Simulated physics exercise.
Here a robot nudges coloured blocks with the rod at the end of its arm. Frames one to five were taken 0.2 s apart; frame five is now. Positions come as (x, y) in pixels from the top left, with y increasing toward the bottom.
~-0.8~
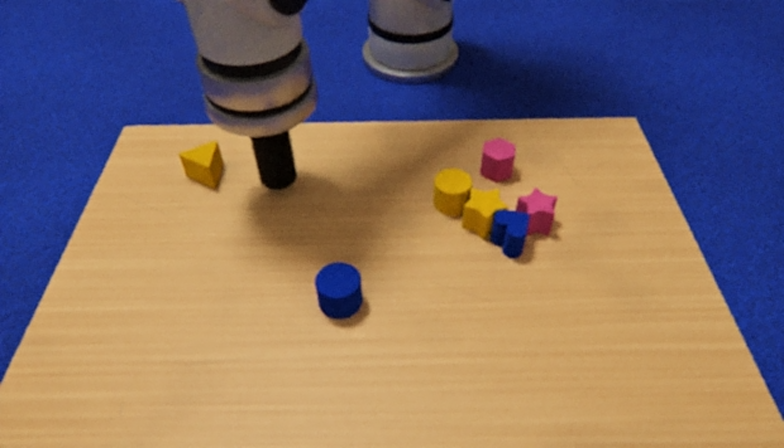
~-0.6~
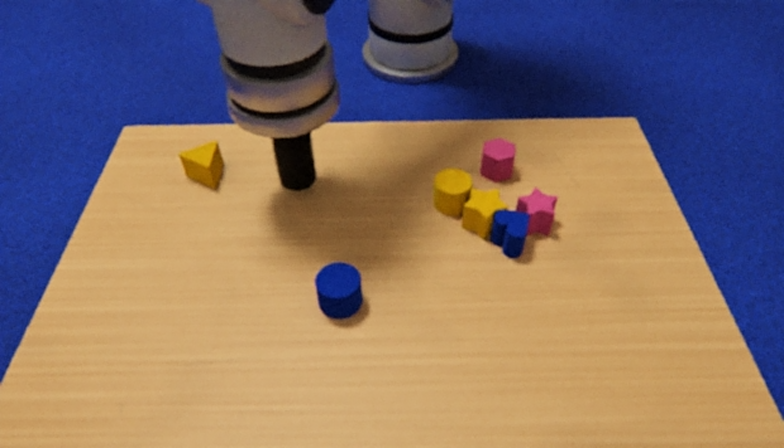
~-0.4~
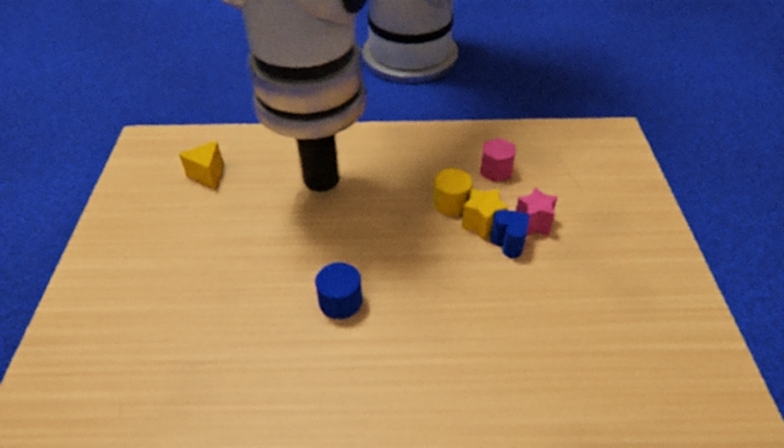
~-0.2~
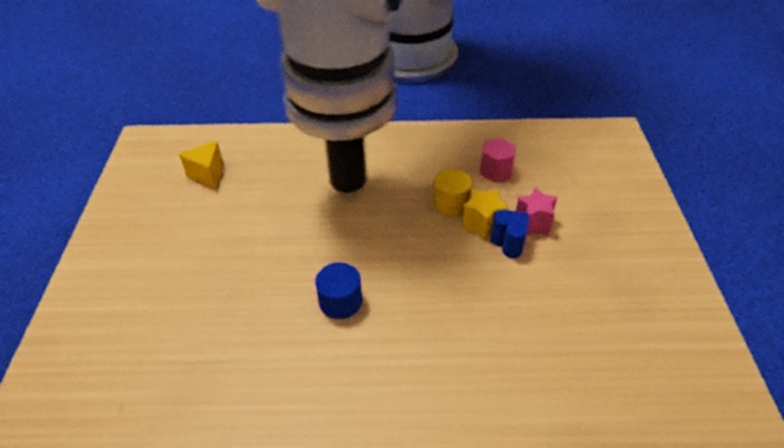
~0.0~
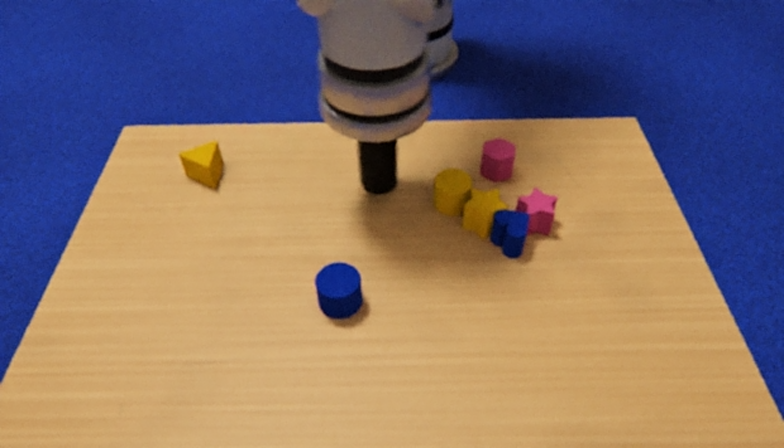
A robot arm moves its black rod rightward above the board while the coloured blocks stay still.
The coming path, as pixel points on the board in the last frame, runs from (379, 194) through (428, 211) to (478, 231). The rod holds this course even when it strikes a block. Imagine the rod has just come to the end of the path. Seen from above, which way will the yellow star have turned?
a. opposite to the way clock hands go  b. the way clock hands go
b
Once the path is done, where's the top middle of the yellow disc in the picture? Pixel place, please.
Somewhere near (478, 177).
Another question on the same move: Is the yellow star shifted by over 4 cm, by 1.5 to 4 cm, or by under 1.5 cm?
The 1.5 to 4 cm band.
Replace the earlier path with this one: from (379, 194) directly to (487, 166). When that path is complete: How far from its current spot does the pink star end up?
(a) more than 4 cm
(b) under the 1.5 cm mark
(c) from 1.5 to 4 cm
b - under the 1.5 cm mark.
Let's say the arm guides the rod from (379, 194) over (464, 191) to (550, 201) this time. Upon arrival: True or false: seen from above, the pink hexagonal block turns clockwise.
The statement is false.
The first path, step by step. One third of the way, rod at (413, 194); nothing pushed yet.
Two thirds of the way, rod at (446, 206); yellow disc at (476, 178); yellow star at (497, 199), turned 40° clockwise; blue heart at (514, 224).
At the end, rod at (480, 219); yellow disc at (478, 177); yellow star at (512, 198), turned 25° clockwise; blue heart at (517, 225); pink star at (549, 202).
